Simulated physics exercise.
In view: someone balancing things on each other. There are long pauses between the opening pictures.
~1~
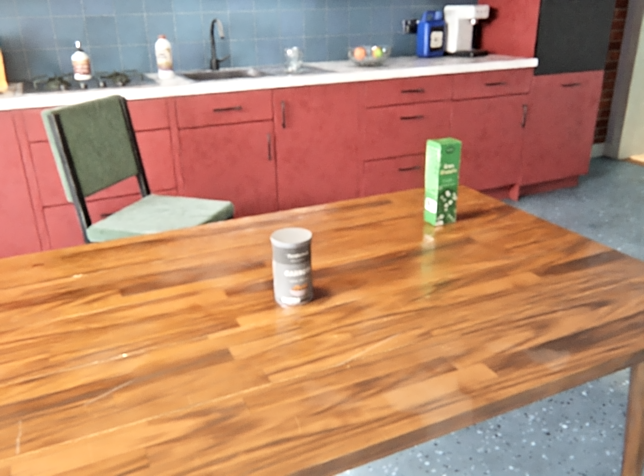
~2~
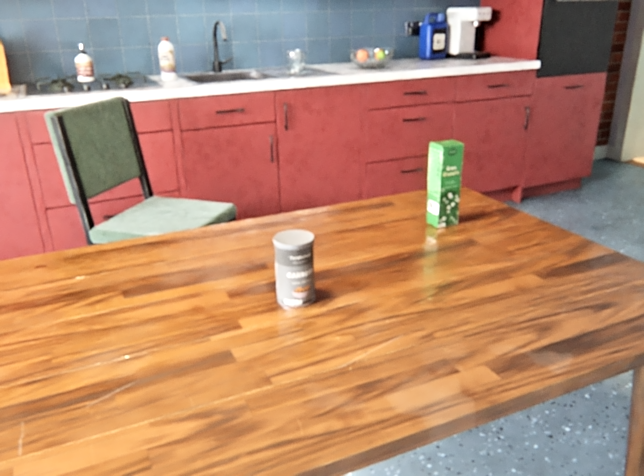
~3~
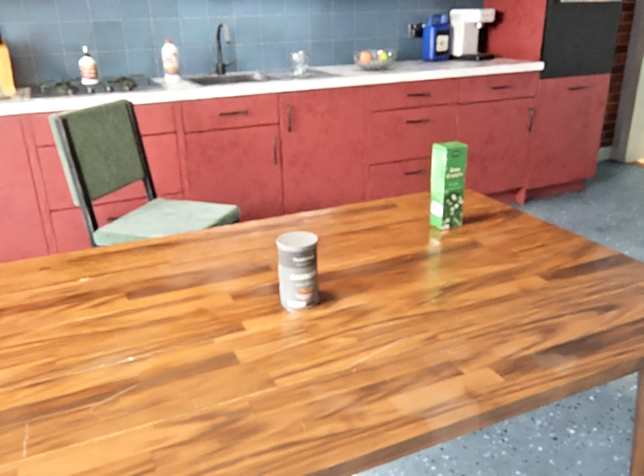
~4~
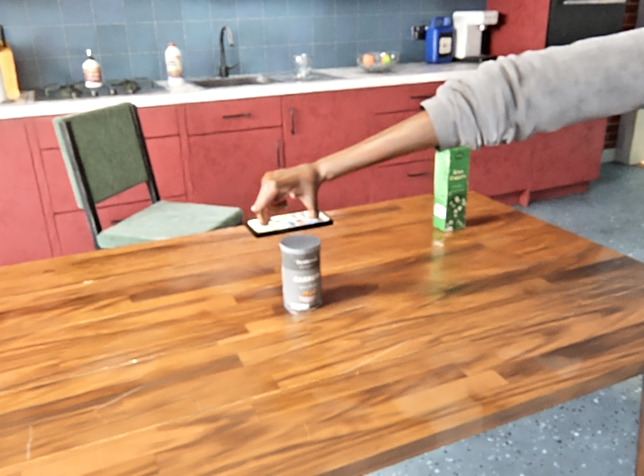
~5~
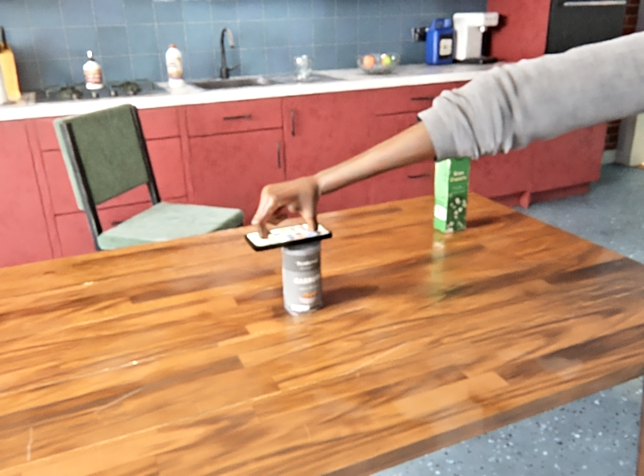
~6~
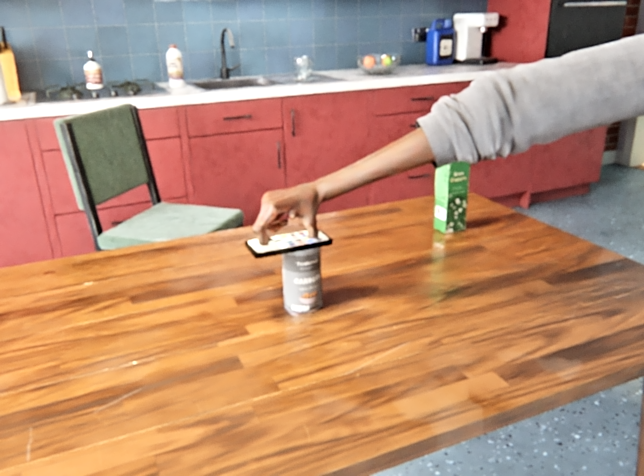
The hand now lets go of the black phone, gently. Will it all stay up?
In the end the pile stays up.
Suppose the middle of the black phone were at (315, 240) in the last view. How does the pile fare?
Then it keeps its balance.
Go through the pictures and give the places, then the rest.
In the first picture, the last thing is not in view yet; green carton (442, 182).
In the second picture, the last thing is not in view yet; green carton (444, 184).
In the third picture, the last thing is not in view yet; green carton (448, 186).
In the fourth picture, still above its spot; black phone (290, 223); green carton (451, 188).
In the fifth picture, still above its spot; black phone (288, 236); green carton (452, 189).
In the sixth picture, set down, still held; black phone (289, 243); green carton (452, 190).
Then, 0.50 s past the last view, nothing moves.
Then, 1.30 s past the last view, black phone resting near (289, 243).
Finally, all 3 still in place. Final places as the last picture's camera would see them, black phone near (289, 243). The pile holds.
